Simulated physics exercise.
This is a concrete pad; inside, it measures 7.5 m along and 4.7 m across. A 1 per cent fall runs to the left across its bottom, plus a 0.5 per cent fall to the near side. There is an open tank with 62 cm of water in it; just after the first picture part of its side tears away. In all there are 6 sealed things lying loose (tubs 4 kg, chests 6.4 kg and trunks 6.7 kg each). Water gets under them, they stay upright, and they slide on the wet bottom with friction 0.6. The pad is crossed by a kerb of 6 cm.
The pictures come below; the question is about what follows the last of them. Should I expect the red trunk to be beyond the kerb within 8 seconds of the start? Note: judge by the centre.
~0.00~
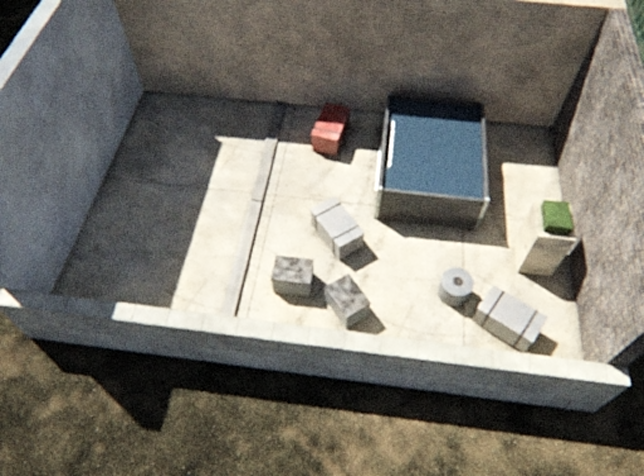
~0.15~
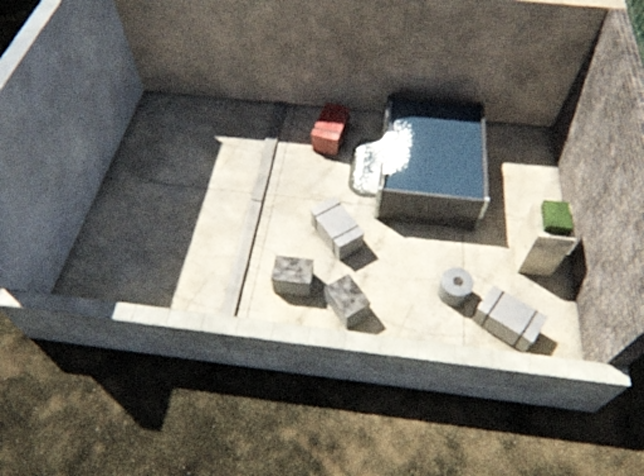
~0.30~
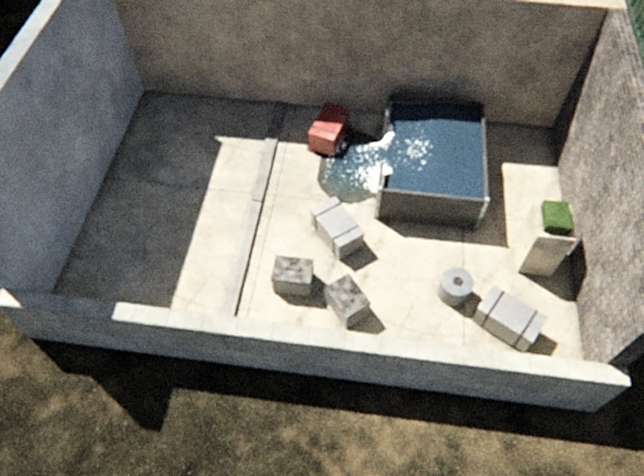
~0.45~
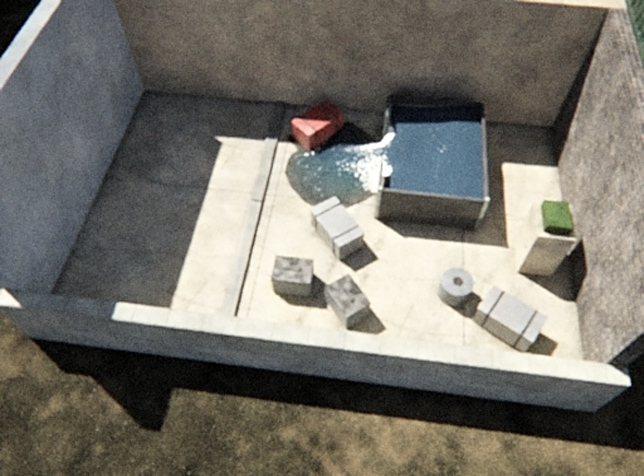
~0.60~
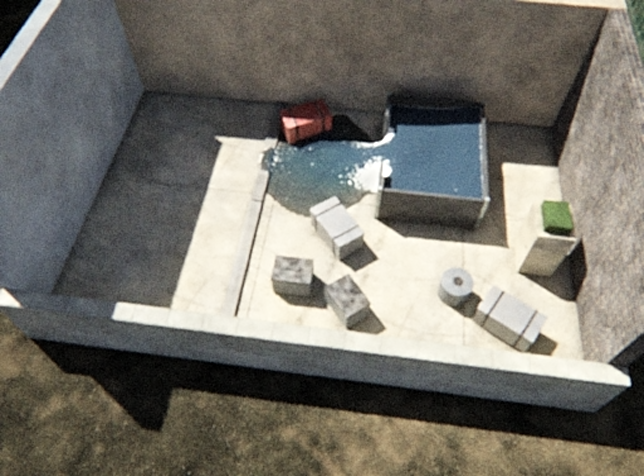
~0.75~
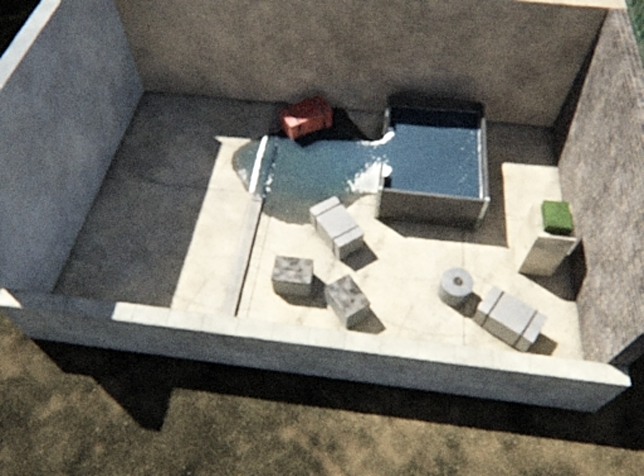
Note, red trunk gets over in time.
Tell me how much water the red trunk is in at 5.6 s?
12 cm or so.
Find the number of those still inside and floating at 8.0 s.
Count: 3.
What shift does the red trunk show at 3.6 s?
Close to 300 cm.
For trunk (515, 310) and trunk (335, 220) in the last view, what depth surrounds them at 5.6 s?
First about 0 cm, second about 1 cm.
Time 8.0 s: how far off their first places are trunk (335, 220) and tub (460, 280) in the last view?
Shifts: 30 cm / 0 cm.
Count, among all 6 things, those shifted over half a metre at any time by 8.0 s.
My count gives 3.
After 1.6 s the red trunk is near (286, 95), 0.9 m from its start, afloat; 0 of 6 are over the mark; 1 afloat.
After 3.6 s the red trunk is near (151, 94), 3.1 m from its start, afloat; 1 of 6 are over the mark; 1 afloat.
After 5.6 s the red trunk is near (124, 134), 3.4 m from its start, afloat; 1 of 6 are over the mark; 1 afloat.
After 8.0 s the red trunk is near (99, 197), 3.9 m from its start, afloat; 1 of 6 are over the mark; 3 afloat.
